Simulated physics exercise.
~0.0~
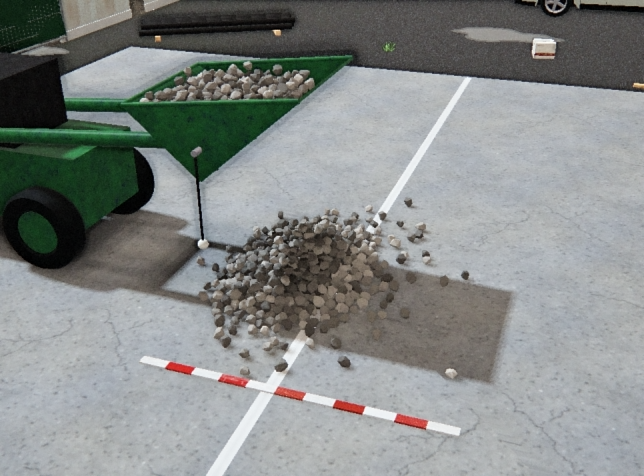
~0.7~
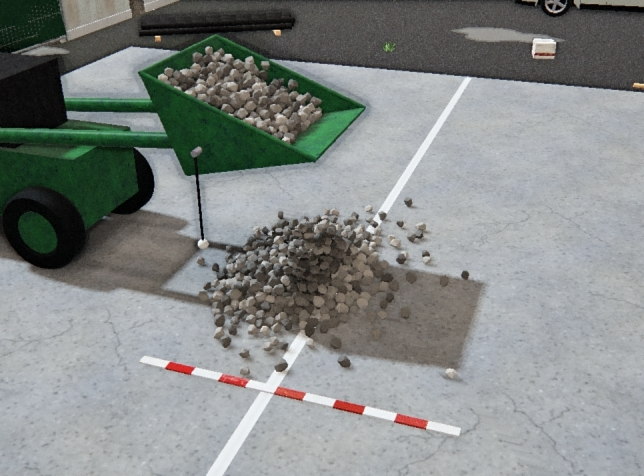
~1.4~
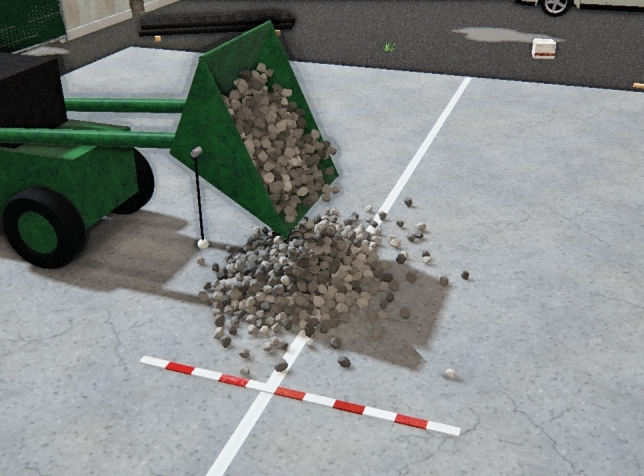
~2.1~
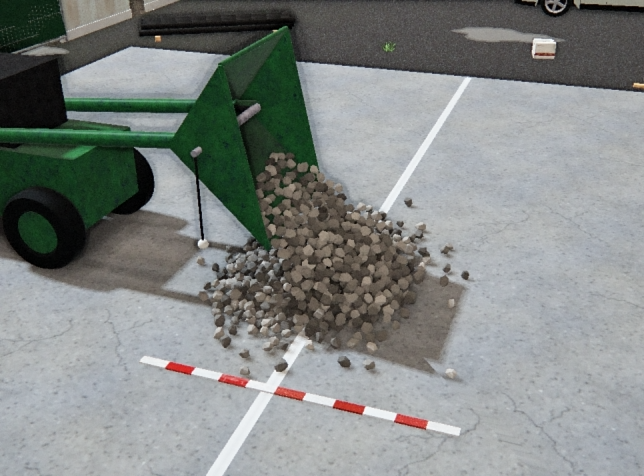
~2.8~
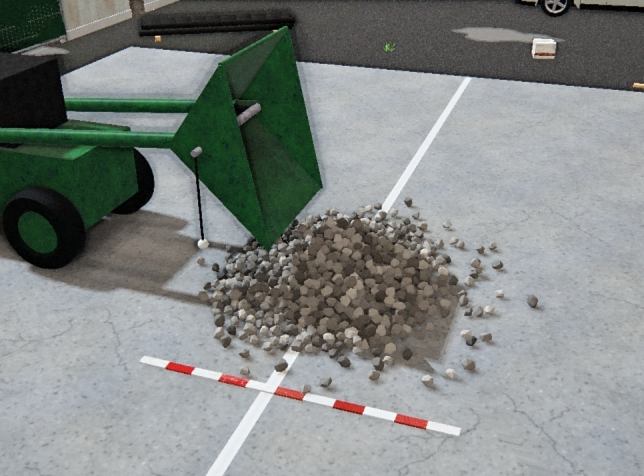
A green loader bucket tips forward and empties its grey stones onto the pile below.
